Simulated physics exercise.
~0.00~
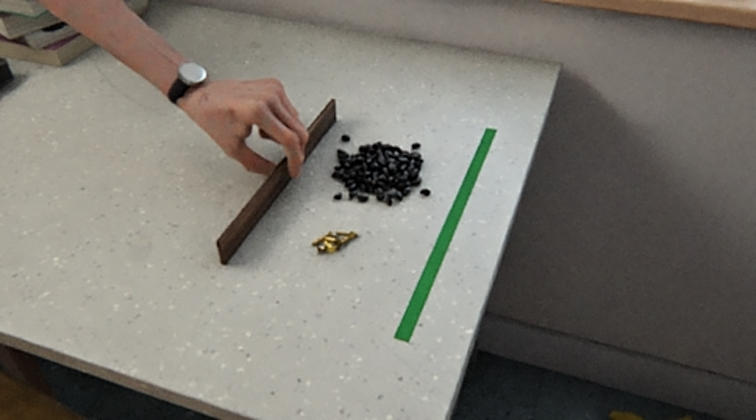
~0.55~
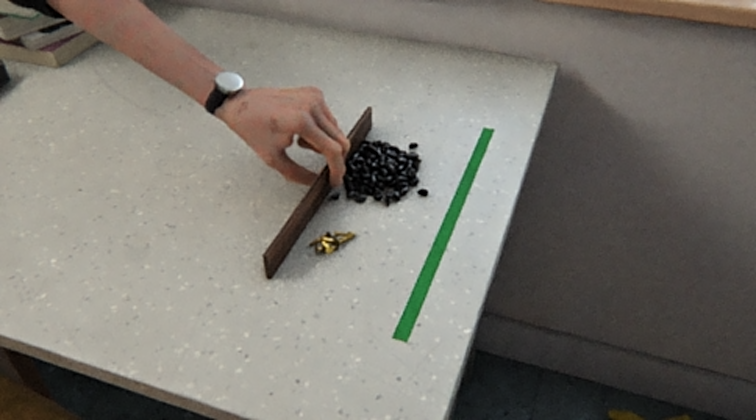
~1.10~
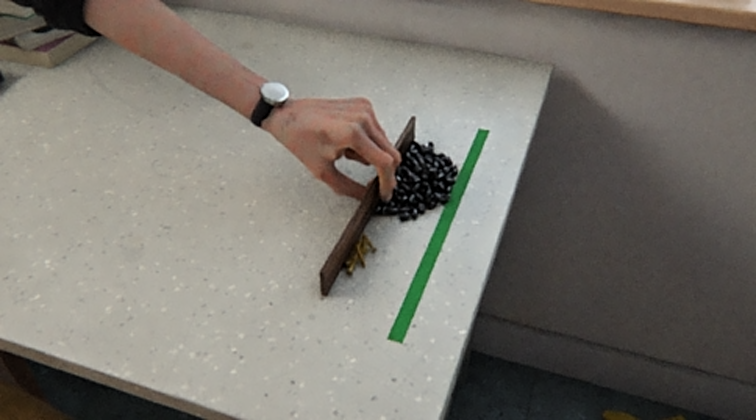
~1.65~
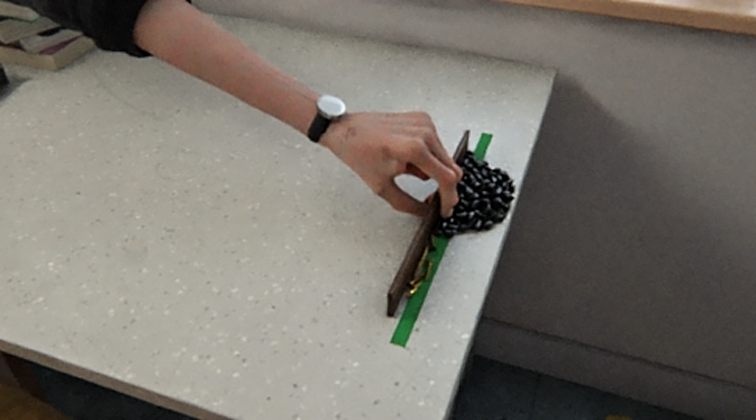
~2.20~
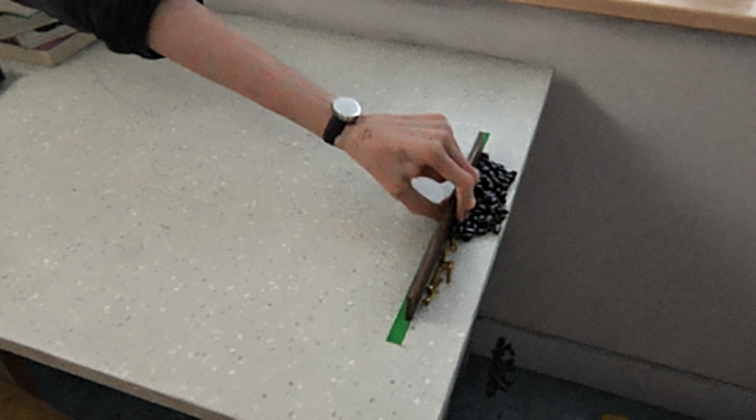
On a pale speckled table, a hand wearing a watch holds a dark strip of wood upright beside a heap of shiny black pieces and a smaller cluster of gold ones. The hand slides the strip to the right, closing in on both piles. It meets the black heap and then the gold bits, pushing them together toward a line of green tape. The black pieces cross the tape and bunch at the table's edge. The strip stops at the tape, with some black pieces fallen over the side while all the gold ones remain on the table.
